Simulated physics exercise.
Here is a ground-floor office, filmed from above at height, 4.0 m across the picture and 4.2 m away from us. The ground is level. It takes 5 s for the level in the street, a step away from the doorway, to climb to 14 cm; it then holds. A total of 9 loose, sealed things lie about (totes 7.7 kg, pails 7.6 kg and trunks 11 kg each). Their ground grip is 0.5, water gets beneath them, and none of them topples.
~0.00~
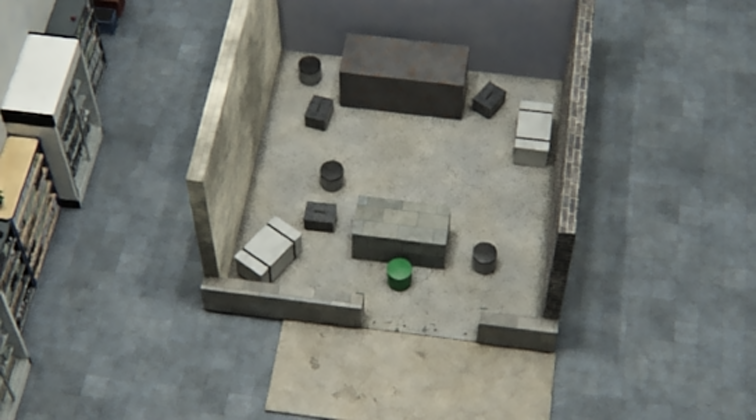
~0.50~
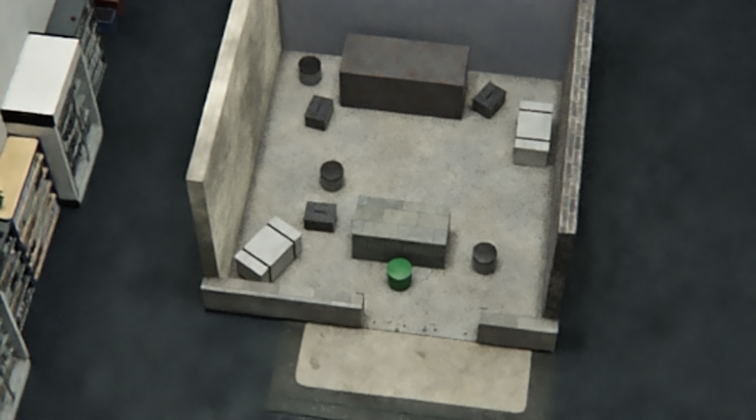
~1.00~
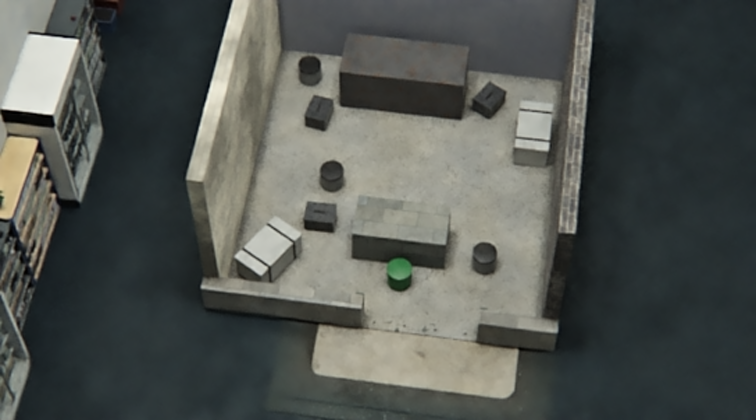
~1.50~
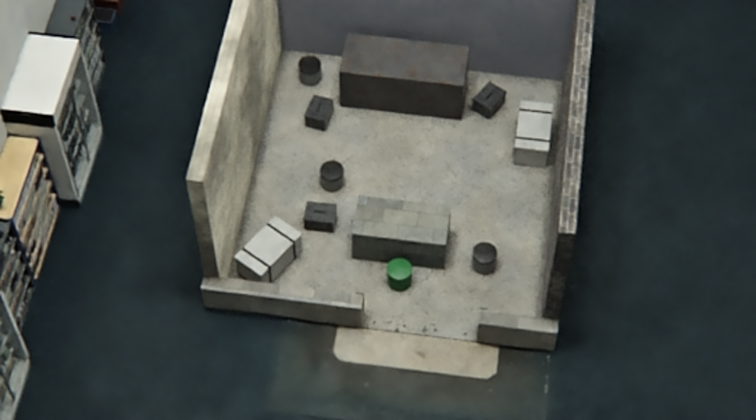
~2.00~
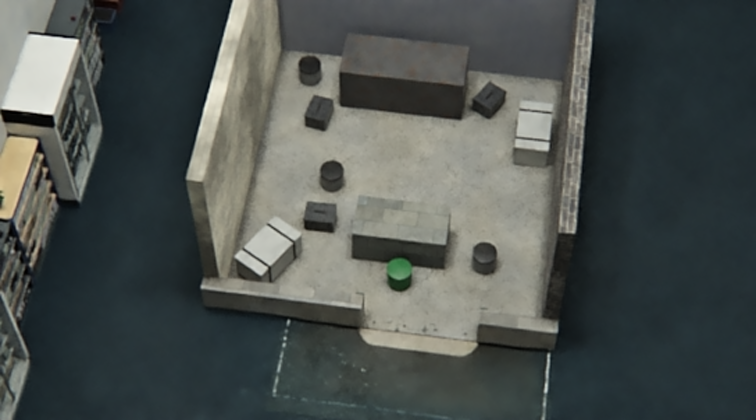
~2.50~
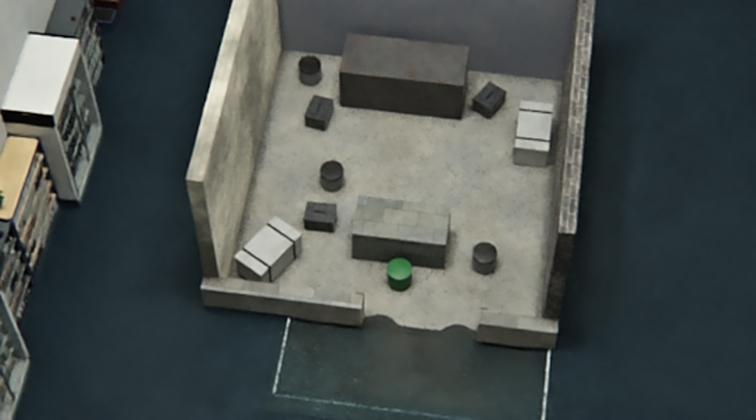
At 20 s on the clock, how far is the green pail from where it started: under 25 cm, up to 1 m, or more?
My guess is it drifts off a long way.
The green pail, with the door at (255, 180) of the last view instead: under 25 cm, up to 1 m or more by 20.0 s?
The green pail covers a long distance.
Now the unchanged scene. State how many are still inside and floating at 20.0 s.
8.
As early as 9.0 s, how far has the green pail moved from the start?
Displacement by then near 140 cm.
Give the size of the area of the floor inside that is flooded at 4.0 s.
At that time the wet patch spans about 1.0 m2.
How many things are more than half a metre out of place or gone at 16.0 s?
Count: 6.
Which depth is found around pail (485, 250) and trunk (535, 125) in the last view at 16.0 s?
Depth approx. 8 cm / 9 cm.
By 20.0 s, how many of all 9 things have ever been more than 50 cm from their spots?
9.
After 4.0 s the green pail is near (400, 269), 0.0 m from its start, aground; 0 afloat.
After 9.0 s the green pail is near (297, 264), 1.3 m from its start, aground; 2 afloat.
After 16.0 s the green pail is near (265, 210), 2.0 m from its start, aground; 5 afloat.
After 20.0 s the green pail is near (282, 133), 2.7 m from its start, afloat; 8 afloat.
